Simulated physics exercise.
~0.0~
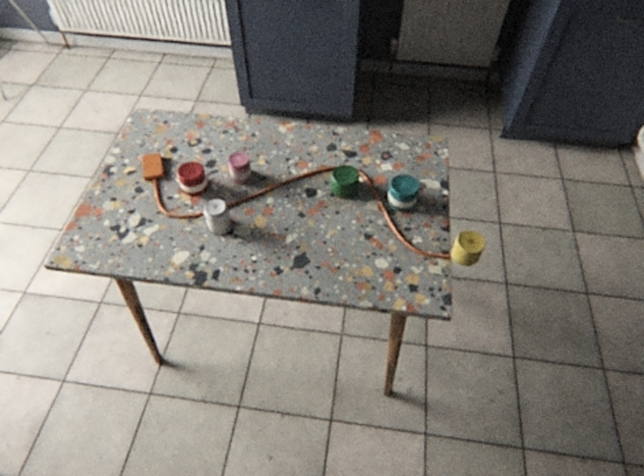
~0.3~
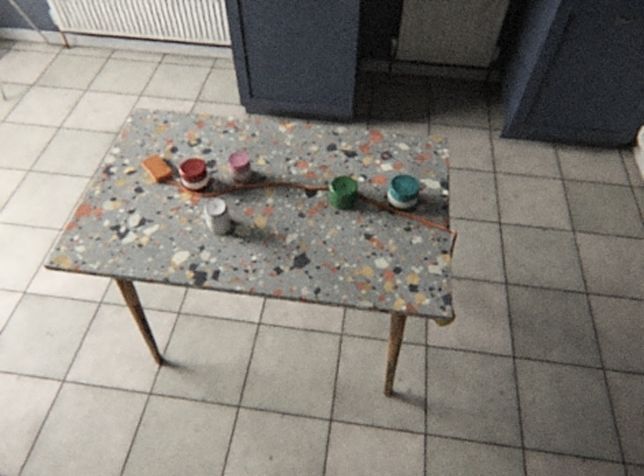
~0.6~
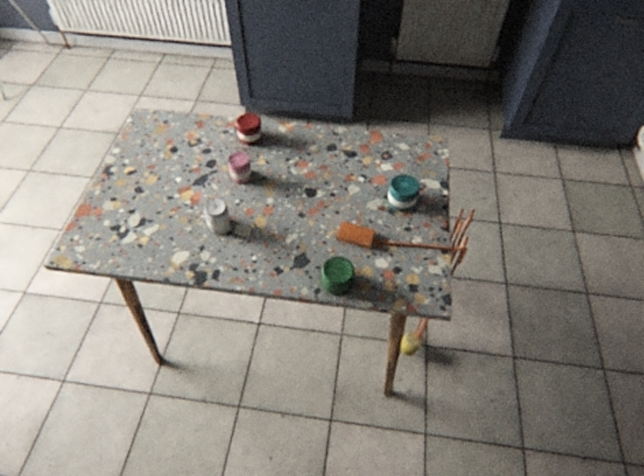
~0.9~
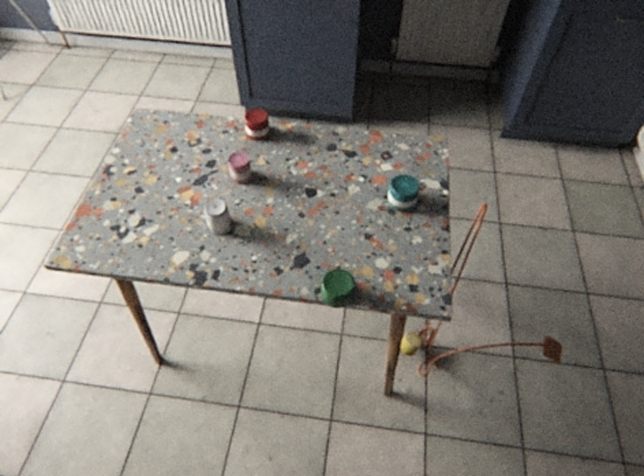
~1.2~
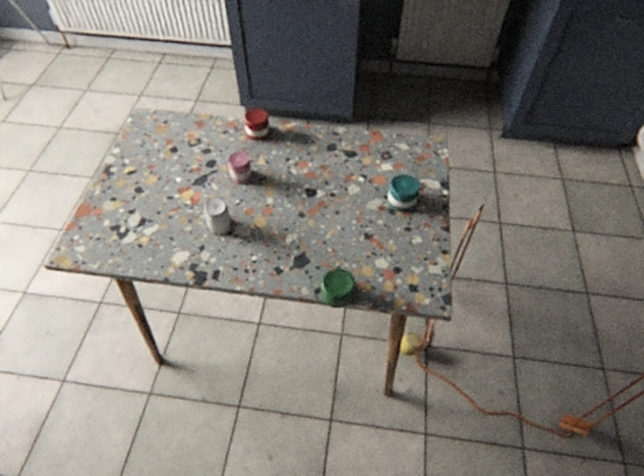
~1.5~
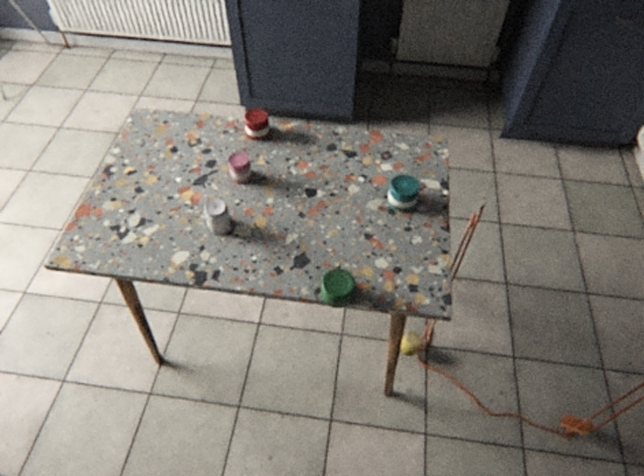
A falling yellow object drags an orange one off the table, shifting red and green containers.
